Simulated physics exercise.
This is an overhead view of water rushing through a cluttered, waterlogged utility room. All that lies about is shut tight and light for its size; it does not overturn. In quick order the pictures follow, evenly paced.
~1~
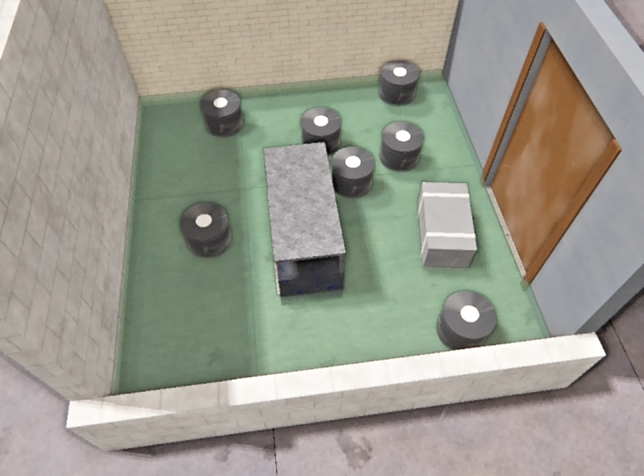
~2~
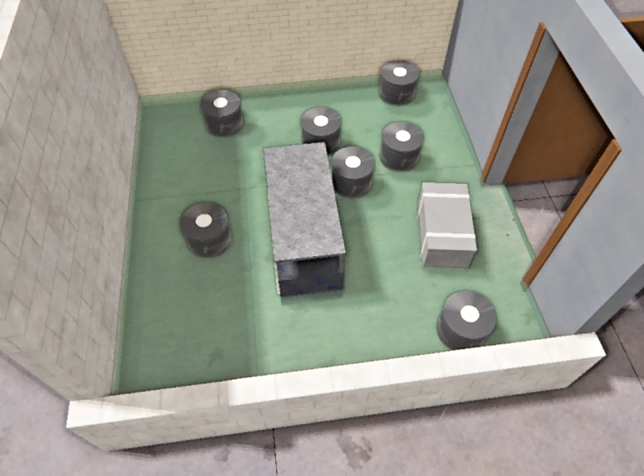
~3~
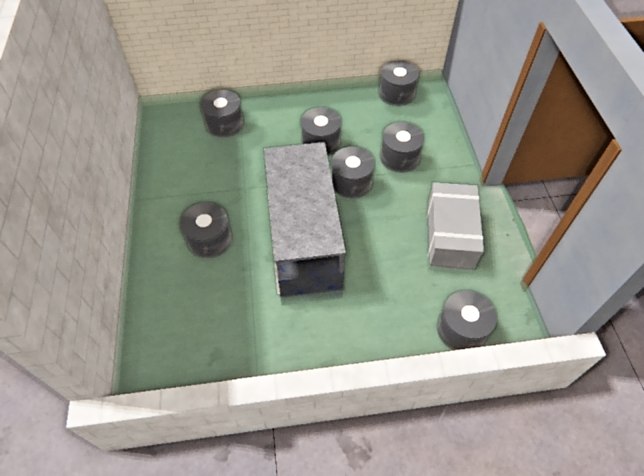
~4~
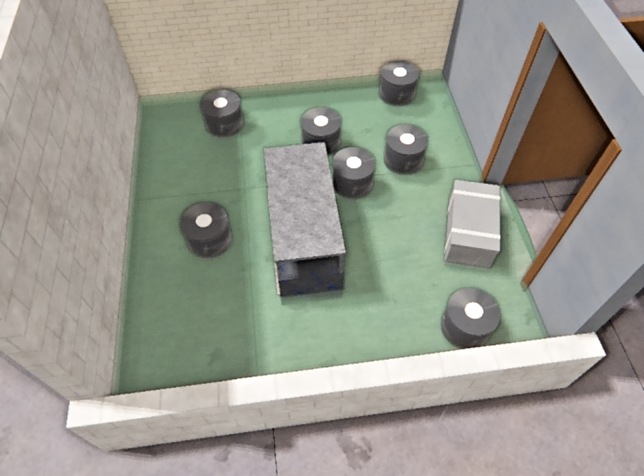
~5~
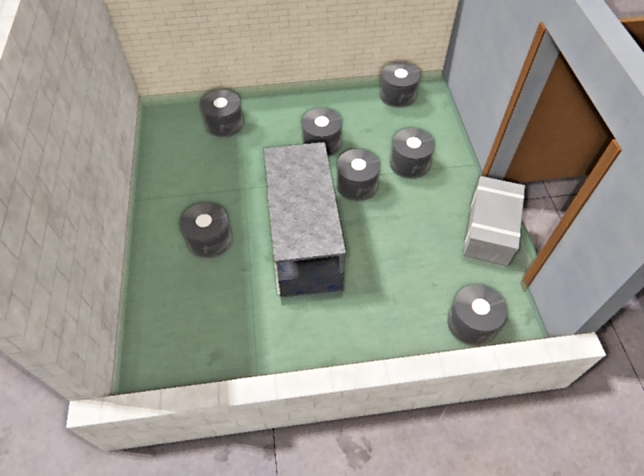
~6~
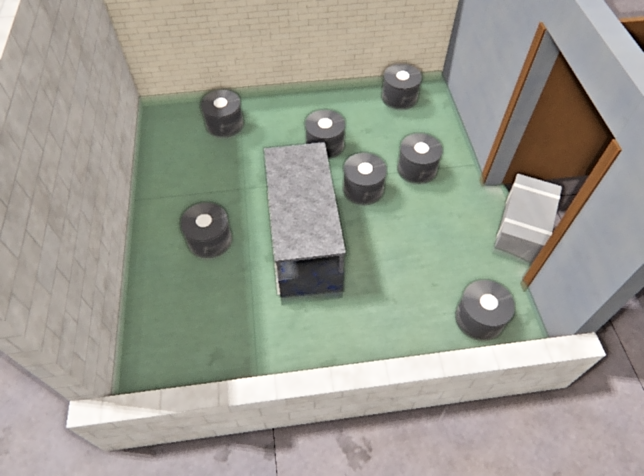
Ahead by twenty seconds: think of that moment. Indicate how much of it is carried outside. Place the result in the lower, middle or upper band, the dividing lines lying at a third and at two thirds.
The amount is two thirds and upward.
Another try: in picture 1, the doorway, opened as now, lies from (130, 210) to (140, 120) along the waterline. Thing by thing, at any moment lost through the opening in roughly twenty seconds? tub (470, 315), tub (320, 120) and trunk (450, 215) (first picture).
Object one: Remains; object two: Leaves; object three: Remains.
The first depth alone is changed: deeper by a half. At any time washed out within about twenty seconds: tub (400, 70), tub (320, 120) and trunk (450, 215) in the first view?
Sequence: Removed / removed / removed.
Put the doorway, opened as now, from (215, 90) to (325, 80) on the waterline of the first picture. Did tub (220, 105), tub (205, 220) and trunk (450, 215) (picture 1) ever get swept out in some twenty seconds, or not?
Okay, so: Makes it outside for the first, makes it outside for the second, never exits for the third.
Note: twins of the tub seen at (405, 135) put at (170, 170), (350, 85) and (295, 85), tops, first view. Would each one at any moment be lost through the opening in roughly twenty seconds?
One after the other: Inside, yes, yes.
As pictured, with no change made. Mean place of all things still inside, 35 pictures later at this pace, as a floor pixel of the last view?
I'd put it at roughly (301, 193).
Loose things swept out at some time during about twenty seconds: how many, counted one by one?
Count: 6.
A moment on, 1 of 8 are out; 7 afloat.
Next, 4 of 8 are out; 4 afloat.
Later, 6 of 8 are out; 2 afloat.
In the end, 6 of 8 are out; 2 afloat.
